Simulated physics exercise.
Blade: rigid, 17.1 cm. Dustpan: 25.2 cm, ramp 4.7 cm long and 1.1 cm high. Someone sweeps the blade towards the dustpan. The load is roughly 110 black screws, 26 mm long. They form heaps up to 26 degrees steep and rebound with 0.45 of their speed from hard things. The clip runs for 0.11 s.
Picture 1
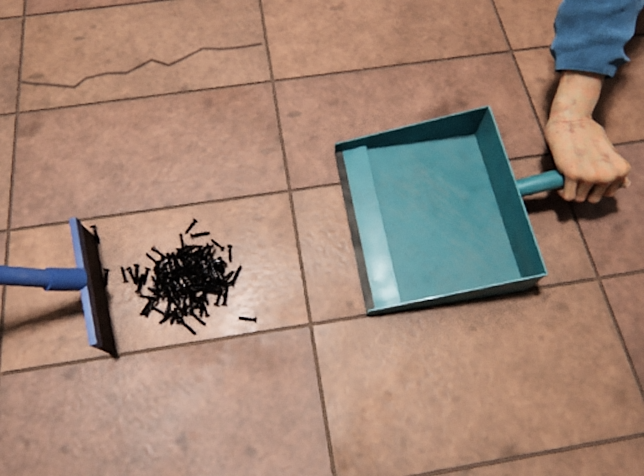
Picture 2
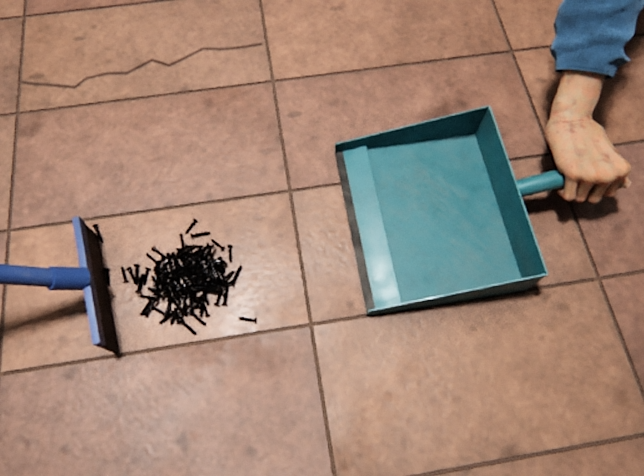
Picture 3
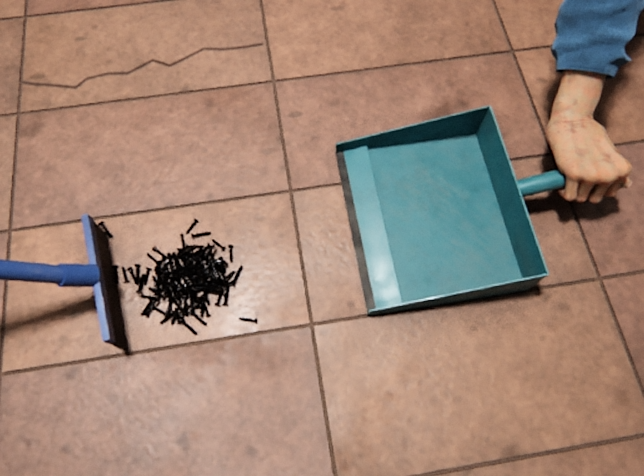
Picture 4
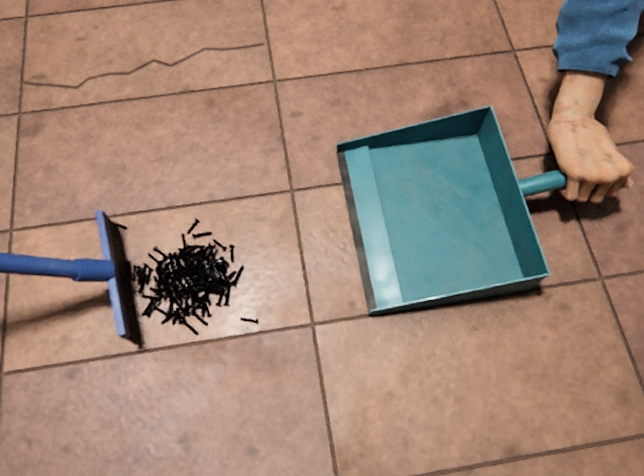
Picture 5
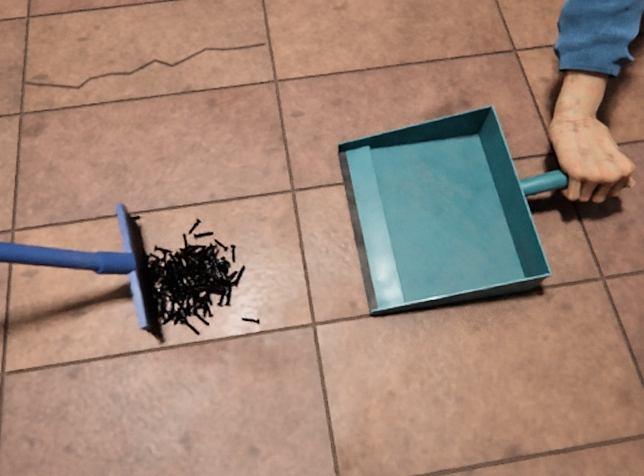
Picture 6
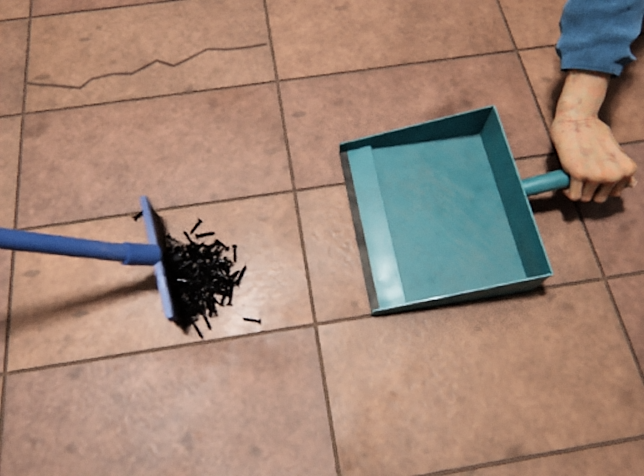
A blue blade slides right into a pile of black screws, bunching them up while a hand holds a teal dustpan.
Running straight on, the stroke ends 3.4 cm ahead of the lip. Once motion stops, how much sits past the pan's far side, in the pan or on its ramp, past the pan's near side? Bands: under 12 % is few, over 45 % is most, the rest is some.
Past the pan's far side: Few; in the pan or on its ramp: Most; past the pan's near side: Few.
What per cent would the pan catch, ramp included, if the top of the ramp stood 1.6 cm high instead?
60 per cent.
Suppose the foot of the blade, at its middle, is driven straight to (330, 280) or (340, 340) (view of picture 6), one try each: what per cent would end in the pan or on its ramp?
Some 60 in a hundred and 25 in a hundred.
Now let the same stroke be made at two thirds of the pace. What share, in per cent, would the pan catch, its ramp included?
Then roughly 35 per cent.
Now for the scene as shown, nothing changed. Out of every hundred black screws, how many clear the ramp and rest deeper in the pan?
Roughly 40 percent.
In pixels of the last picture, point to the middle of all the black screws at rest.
In the last view, approximately (374, 210).
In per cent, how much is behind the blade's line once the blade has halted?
Estimate: Near 5 %.
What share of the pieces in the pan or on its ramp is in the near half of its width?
40 per cent.
Then, 0.10 s after the last picture, middle of the blade 14 cm from the lip; 0 % over the lip, far side 0 %, near side 0 %.
Then, 0.16 s after the last picture, middle of the blade 7 cm from the lip; 0 % over the lip, far side 0 %, near side 0 %.
Then, 0.37 s after the last picture, middle of the blade 5 cm from the lip; 70 % over the lip, far side 5 %, near side 0 %.
In the end, far side 5 %, pan 65 %, near side 0 %, in front of the lip or behind the blade 30 %.
